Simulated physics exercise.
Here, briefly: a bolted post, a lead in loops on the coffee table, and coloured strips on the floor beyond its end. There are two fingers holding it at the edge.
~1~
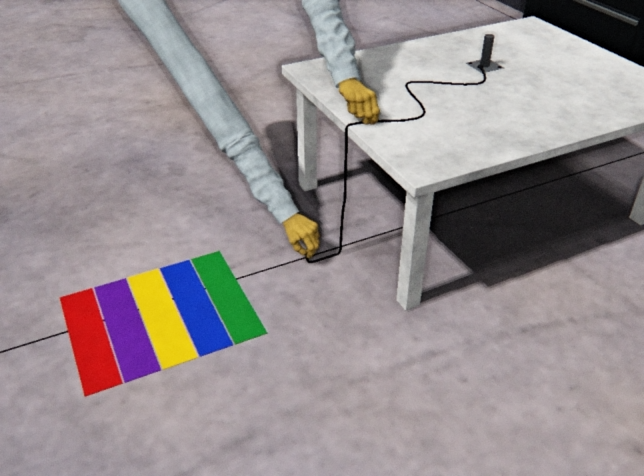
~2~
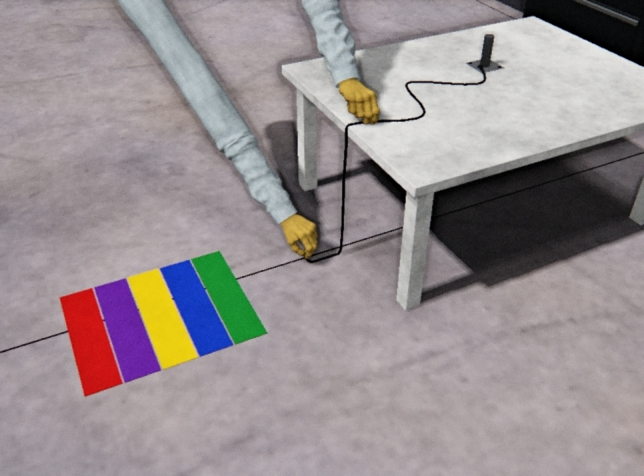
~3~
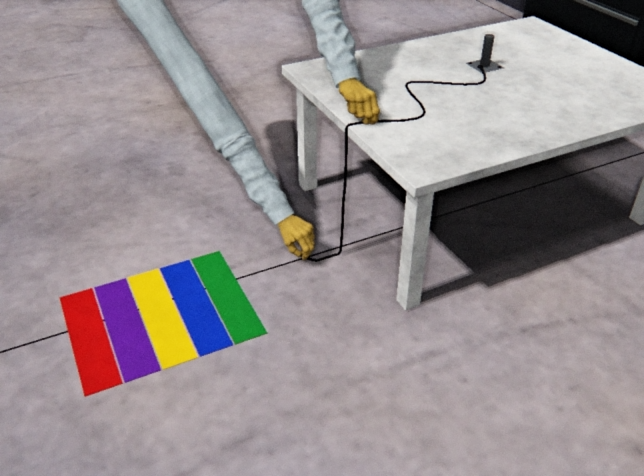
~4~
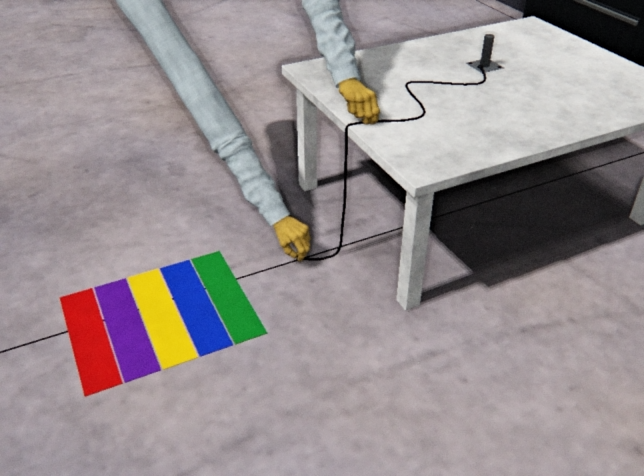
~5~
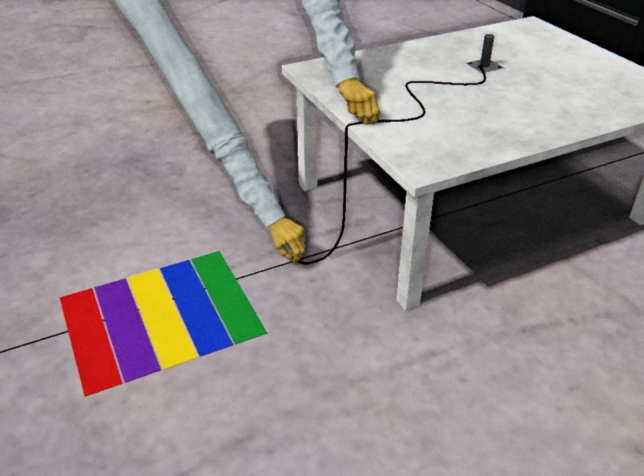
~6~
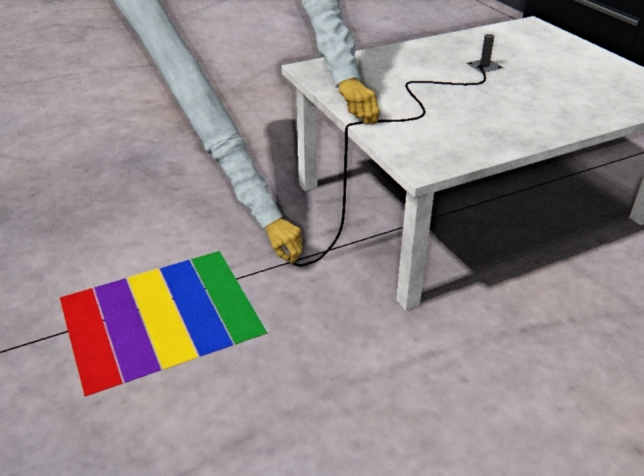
A hand near the floor drew the end of a black cord slightly left toward the coloured strips, while another hand kept the cord at the table's edge and its loops on top stayed still.
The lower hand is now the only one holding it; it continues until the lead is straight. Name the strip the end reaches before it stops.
Purple.
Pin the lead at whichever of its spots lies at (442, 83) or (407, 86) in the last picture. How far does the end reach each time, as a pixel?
First try near (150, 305), second near (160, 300).
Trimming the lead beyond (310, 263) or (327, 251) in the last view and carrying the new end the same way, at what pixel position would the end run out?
In turn, around (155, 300) and around (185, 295).
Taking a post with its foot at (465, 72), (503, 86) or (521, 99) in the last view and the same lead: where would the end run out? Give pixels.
About (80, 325), (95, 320) and (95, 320).
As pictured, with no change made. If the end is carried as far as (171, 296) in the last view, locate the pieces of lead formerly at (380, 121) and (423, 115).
Point one: (327, 164); point two: (344, 120).
Soon after, end near (171, 296); over yellow.
After that, end near (138, 306); over purple.
At the stop, end near (119, 312); over purple. It gets as far as the purple strip.
